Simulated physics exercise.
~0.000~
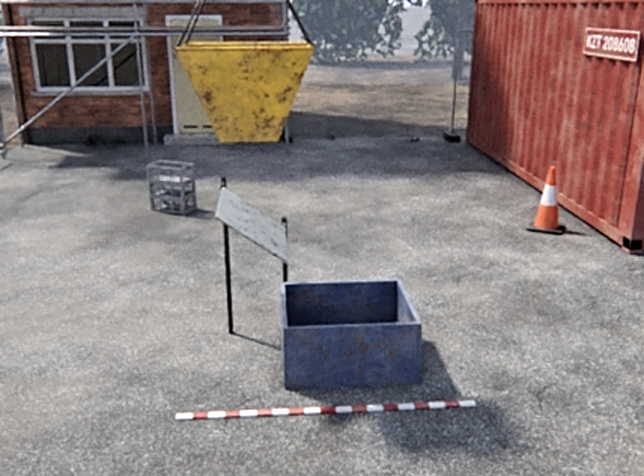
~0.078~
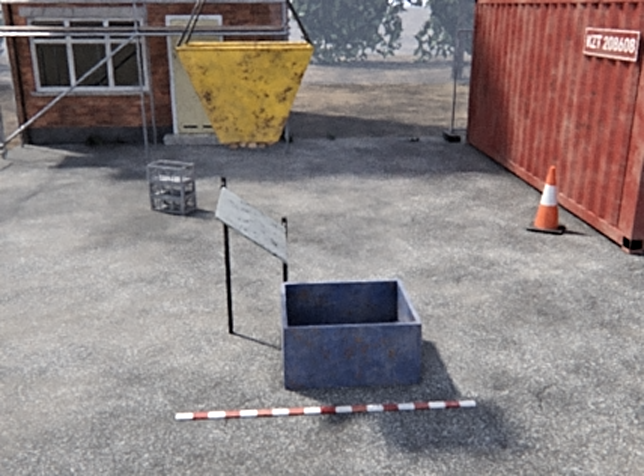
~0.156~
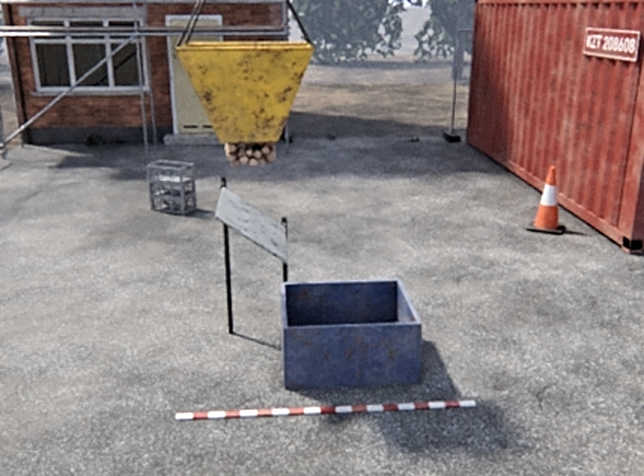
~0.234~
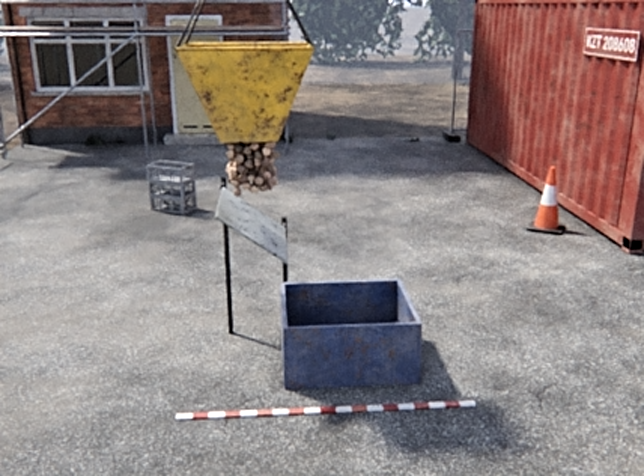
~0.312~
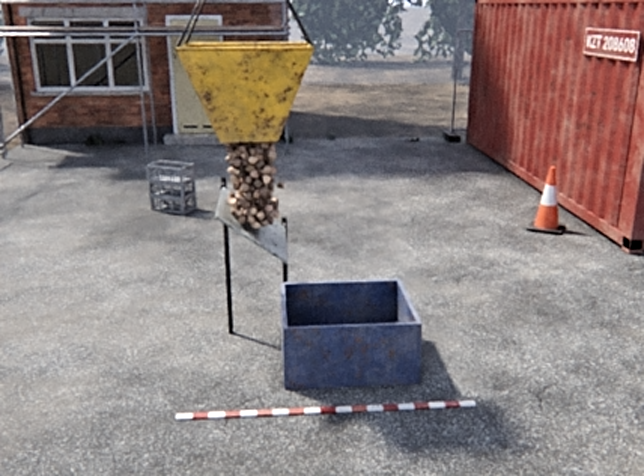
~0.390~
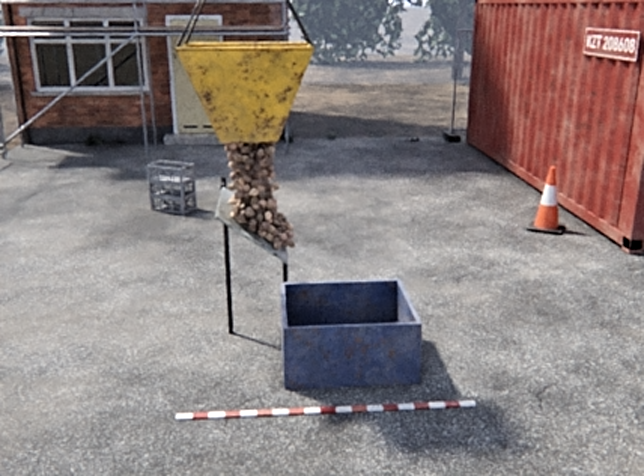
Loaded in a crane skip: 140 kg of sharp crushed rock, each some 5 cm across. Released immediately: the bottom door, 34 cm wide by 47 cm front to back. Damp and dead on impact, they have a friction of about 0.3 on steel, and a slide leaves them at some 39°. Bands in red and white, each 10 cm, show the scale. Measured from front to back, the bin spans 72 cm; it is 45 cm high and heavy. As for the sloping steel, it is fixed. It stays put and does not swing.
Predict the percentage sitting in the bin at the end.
70 per cent, roughly.
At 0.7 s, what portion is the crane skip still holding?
Around 0 percent.
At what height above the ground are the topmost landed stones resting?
Height at rest: Around 26 cm.
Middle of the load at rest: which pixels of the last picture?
Their middle is at about (363, 348).
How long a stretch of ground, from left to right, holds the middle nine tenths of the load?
Horizontal spread approx 70 cm.
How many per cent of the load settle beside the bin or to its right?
Near 30 percent, give or take.
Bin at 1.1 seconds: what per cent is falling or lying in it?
Something like 70 percent.
After 0.7 s, 0 % in the crane skip, 41 % on the steel, 8 % falling or lying left of the bin, 43 % falling or lying in the bin, 8 % falling or lying beside or right of the bin; the stones farthest right are at (388, 348).
After 1.1 s, 0 % in the crane skip, 3 % on the steel, 2 % falling or lying left of the bin, 68 % falling or lying in the bin, 28 % falling or lying beside or right of the bin; the stones farthest right are at (418, 341).
After 1.7 s, 0 % in the crane skip, 1 % falling or lying left of the bin, 70 % falling or lying in the bin, 29 % falling or lying beside or right of the bin; the stones farthest right are at (479, 374).
After 2.6 s, 0 % in the crane skip, 1 % falling or lying left of the bin, 70 % falling or lying in the bin, 29 % falling or lying beside or right of the bin; the stones farthest right are at (480, 374).
After 4.5 s, 0 % in the crane skip, 1 % left of the bin, 70 % in the bin, 29 % beside or right of the bin; the stones farthest right are at (480, 374).
